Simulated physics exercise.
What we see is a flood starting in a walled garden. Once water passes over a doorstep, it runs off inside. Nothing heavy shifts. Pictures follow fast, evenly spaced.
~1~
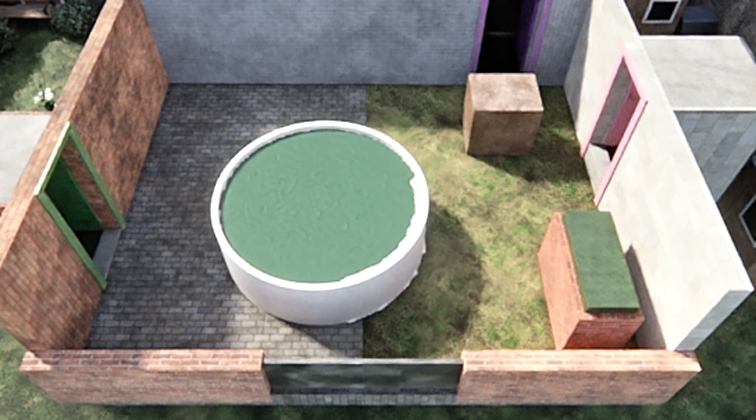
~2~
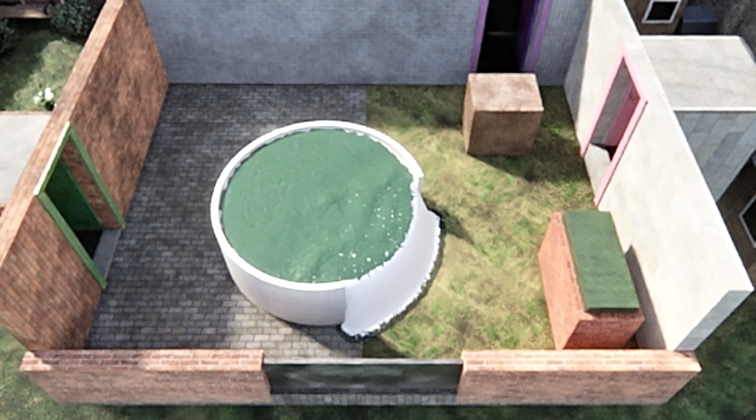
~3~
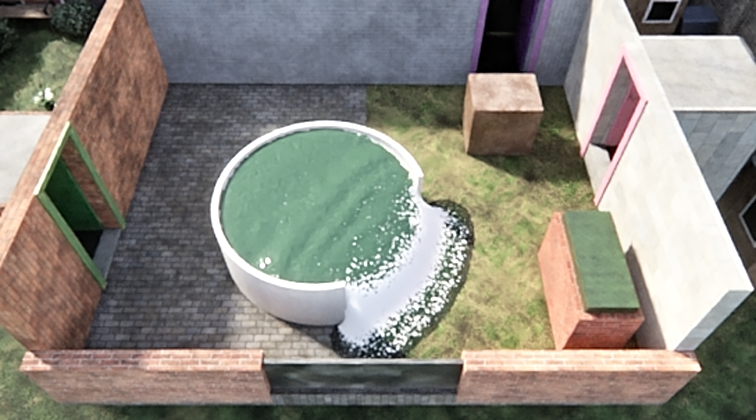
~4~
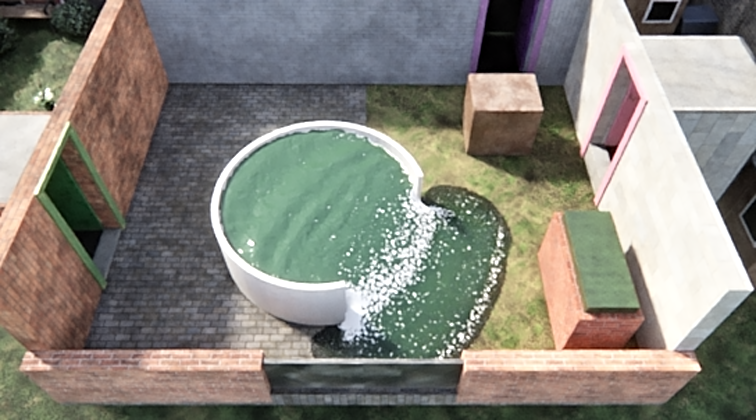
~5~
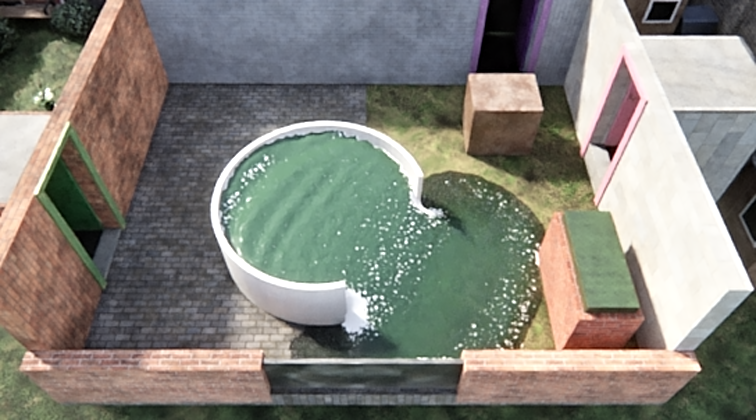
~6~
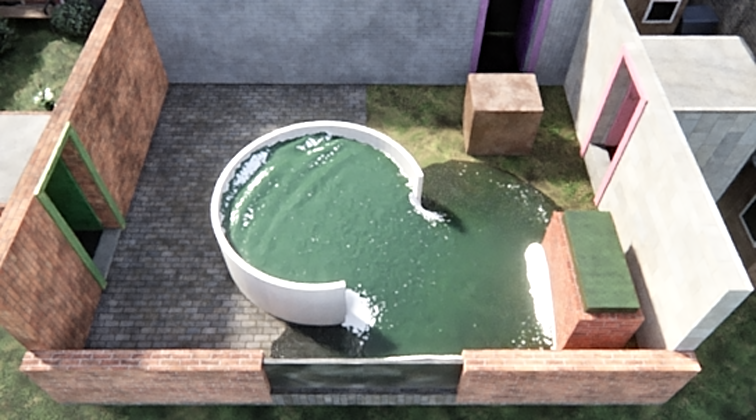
Green water bursts through the right side of a round white tank in a walled yard, seen from high above by a still camera. The tank stands on grey paving beside grass, with a brown box behind, a green-topped brick block at right, and green, purple and pink doorframes around. The water foams out, spreads rightward across the grass and splashes white against the brick block, while ripples cross the tank.
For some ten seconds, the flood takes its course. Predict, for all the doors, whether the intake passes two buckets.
One by one: The green door lets in beyond two buckets, the purple door lets in beyond two buckets, the pink door keeps it to two buckets.
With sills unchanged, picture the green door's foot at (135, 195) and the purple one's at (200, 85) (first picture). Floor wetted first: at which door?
That's the door marked pink.
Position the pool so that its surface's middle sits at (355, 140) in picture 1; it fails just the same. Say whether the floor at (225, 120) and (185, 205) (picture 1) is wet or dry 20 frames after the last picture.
Result: Spared; spared.
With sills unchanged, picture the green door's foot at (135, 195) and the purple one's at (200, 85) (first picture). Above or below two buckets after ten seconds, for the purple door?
As I see it, the purple door gets past the mark.
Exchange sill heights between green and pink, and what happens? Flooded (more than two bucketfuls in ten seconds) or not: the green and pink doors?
Result - green door never crosses the line, pink door crosses the line.
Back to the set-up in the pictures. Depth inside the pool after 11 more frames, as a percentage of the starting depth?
I'd say around 42 per cent.
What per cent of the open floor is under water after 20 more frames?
I'd say 60 per cent.
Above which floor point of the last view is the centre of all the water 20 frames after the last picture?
That puts it at around (432, 248).
A moment on, water covers 35 % of the floor; the green door not reached, the purple door not reached, the pink door wet at the sill, nothing in.
Next, water covers 40 % of the floor; the green door not reached, the purple door not reached, the pink door wet at the sill, nothing in.
Then, water covers 60 % of the floor; the green door wet at the sill, nothing in, the purple door under two buckets in, the pink door wet at the sill, nothing in.
Later, water covers 100 % of the floor; the green door under two buckets in, the purple door far over two buckets in, the pink door under two buckets in.
In the end, water covers 100 % of the floor; the green door over two buckets in, the purple door far over two buckets in, the pink door under two buckets in.
